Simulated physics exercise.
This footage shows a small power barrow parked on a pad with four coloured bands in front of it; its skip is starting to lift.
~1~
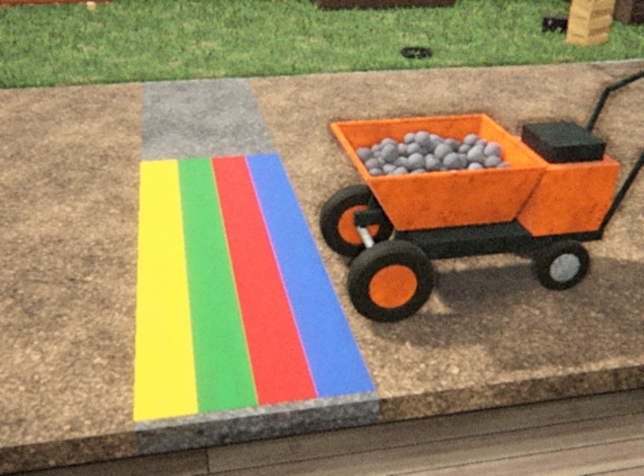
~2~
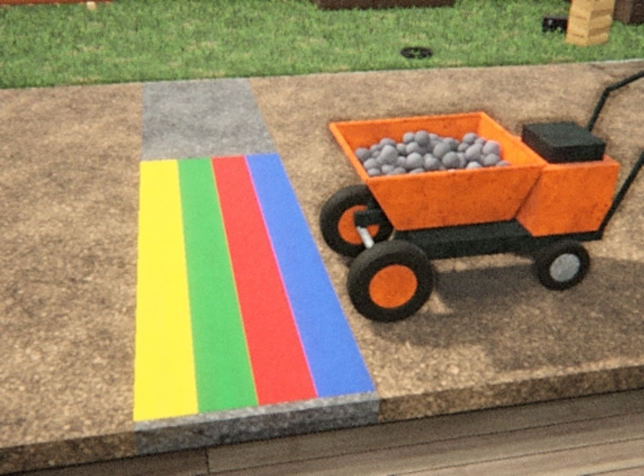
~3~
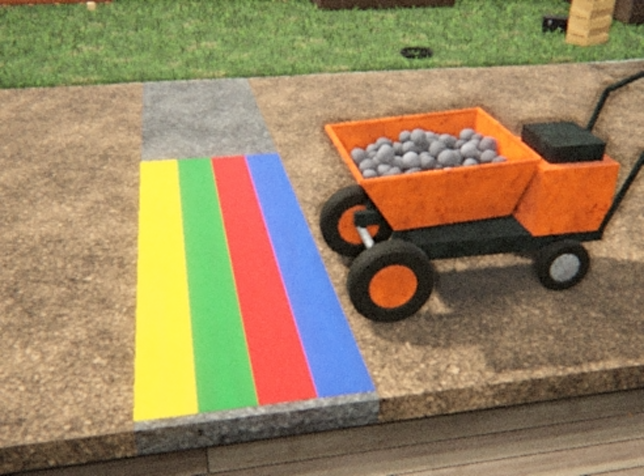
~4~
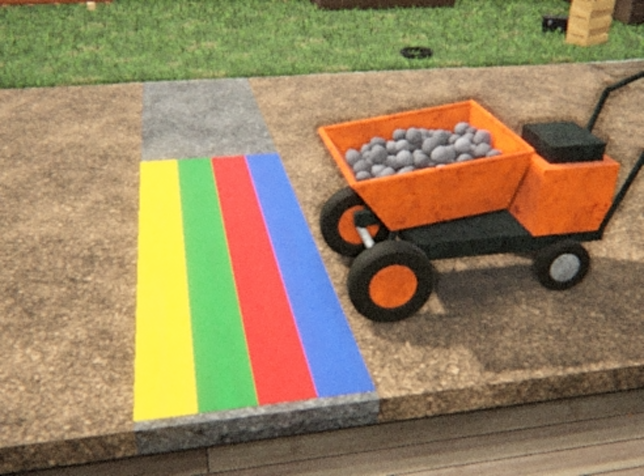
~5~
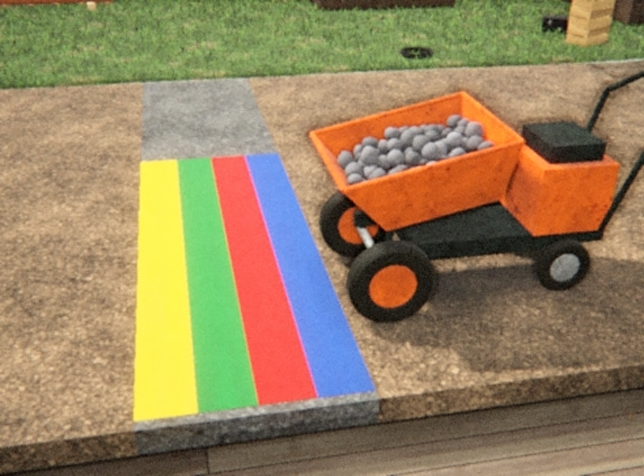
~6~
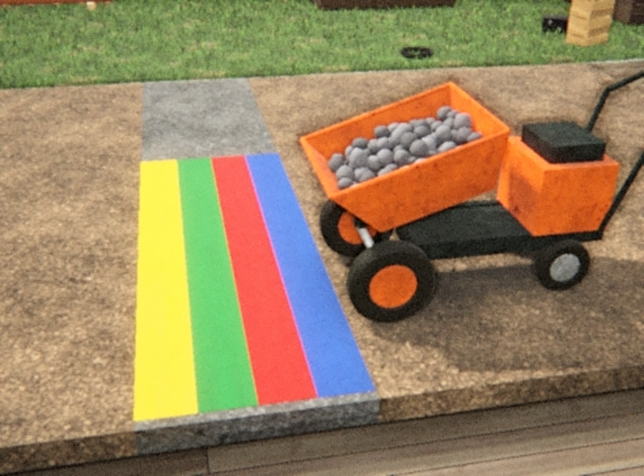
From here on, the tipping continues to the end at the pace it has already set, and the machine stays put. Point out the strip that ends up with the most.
The green one ends up with the most.
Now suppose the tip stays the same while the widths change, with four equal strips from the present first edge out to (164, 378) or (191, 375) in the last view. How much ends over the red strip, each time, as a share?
First 10 in a hundred, then 0 in a hundred.
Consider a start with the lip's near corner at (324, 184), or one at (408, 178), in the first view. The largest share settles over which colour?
I would say the strip in yellow the first time, then the red strip the next.
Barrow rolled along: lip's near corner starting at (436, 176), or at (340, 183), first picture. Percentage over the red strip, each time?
Try 1: 30 %. Try 2: 0 %.
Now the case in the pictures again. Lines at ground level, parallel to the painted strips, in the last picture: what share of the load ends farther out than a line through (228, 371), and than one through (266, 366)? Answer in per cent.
Around 50 percent for the first and 70 percent for the second.
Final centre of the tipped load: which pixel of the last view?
I'd place the middle at about (205, 297).
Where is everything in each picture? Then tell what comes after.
Lip of the skip at (370, 180), level; top of the load at (430, 162), round cobbles; blue strip at (333, 354); red strip at (278, 360); green strip at (222, 367); yellow strip at (165, 373), in the first picture.
Lip of the skip at (368, 181), level; top of the load at (429, 162), in the second picture.
Lip of the skip at (362, 183), tipped barely; top of the load at (431, 147), in the third picture.
Lip of the skip at (354, 186), tipped a little; top of the load at (426, 144), in the fourth picture.
Lip of the skip at (344, 191), tipped a little; top of the load at (441, 148), in the fifth picture.
Lip of the skip at (333, 198), tipped clearly; top of the load at (431, 142); blue strip at (333, 354); red strip at (278, 360); green strip at (222, 367); yellow strip at (165, 373), in the sixth picture.
Soon after the last picture, skip tipped steeply; all in the skip.
A little later, skip tipped right over; most in the skip; a small part over the red strip; a small part over the green strip; a stray few over the yellow strip; a stray few falling.
Later still, skip tipped right over; about a quarter in the skip; a small part over the red strip; about a third over the green strip; about a quarter over the yellow strip; a small part off the paint.
At rest, skip tipped right over; a small part in the skip; a stray few over the blue strip; about a quarter over the red strip; about a third over the green strip; about a quarter over the yellow strip; a small part off the paint.
